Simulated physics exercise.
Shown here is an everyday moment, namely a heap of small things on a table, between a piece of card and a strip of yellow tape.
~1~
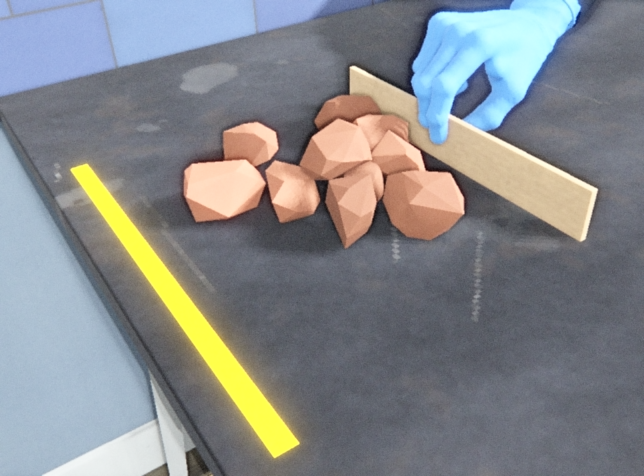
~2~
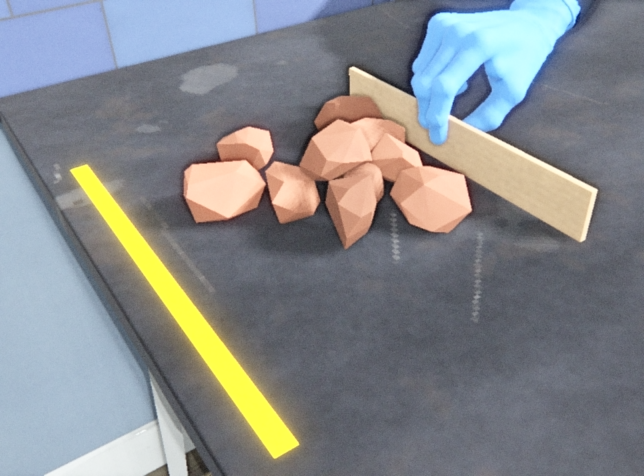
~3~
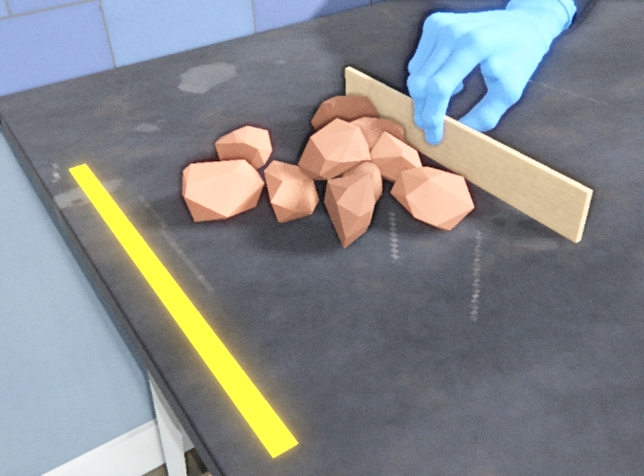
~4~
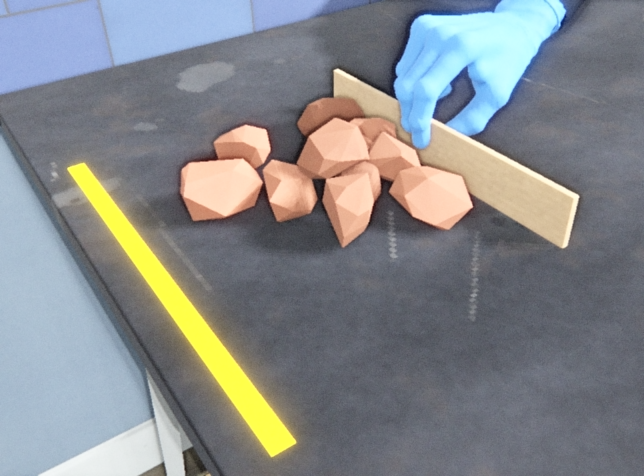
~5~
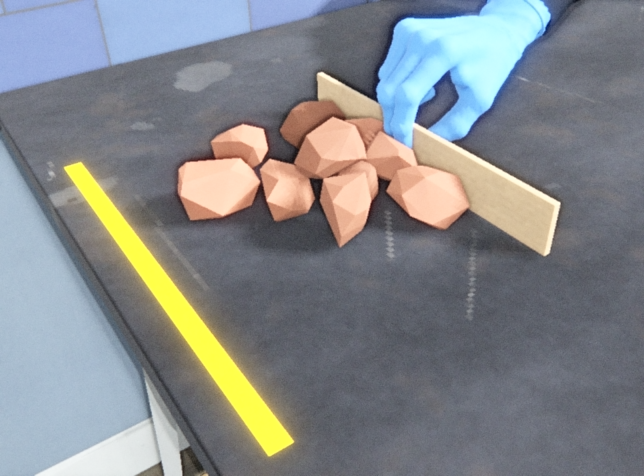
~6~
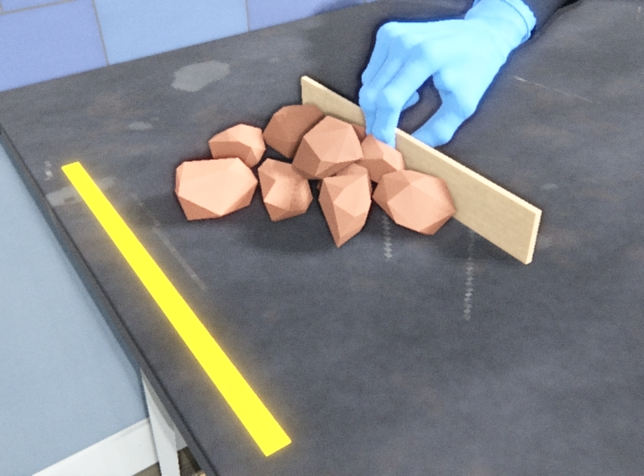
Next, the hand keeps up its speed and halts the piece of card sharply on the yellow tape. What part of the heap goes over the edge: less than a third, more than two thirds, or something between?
The amount that drops exceeds two thirds.
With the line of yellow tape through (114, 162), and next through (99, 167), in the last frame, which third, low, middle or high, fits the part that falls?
For the first place it's between a third and two thirds, and for the second it's one to two thirds.
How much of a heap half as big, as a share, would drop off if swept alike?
Count per hundred: Around 100.
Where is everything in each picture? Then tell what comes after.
In the first picture, piece of card (567, 202), at rest; yellow tape (86, 176), about two fingers from the edge; edge at (113, 296); the heap (354, 182), lumps of rubble.
In the second picture, piece of card (567, 203), at rest.
In the third picture, piece of card (562, 203); the heap (353, 182), about a tenth pushed along.
In the fourth picture, piece of card (549, 209).
In the fifth picture, piece of card (531, 216); the heap (349, 181), roughly a third pushed along.
In the sixth picture, piece of card (512, 223); yellow tape (77, 174); edge at (105, 295); the heap (342, 184), roughly a third pushed along.
Just after the last frame, piece of card still moving, near (275, 177); heap all on the table, its front near (122, 198).
A moment on, piece of card stopped at the yellow tape; heap roughly half over the edge.
Further on, piece of card stopped at the yellow tape; heap almost all over the edge.
When it is over, piece of card stopped at the yellow tape; heap almost all over the edge.
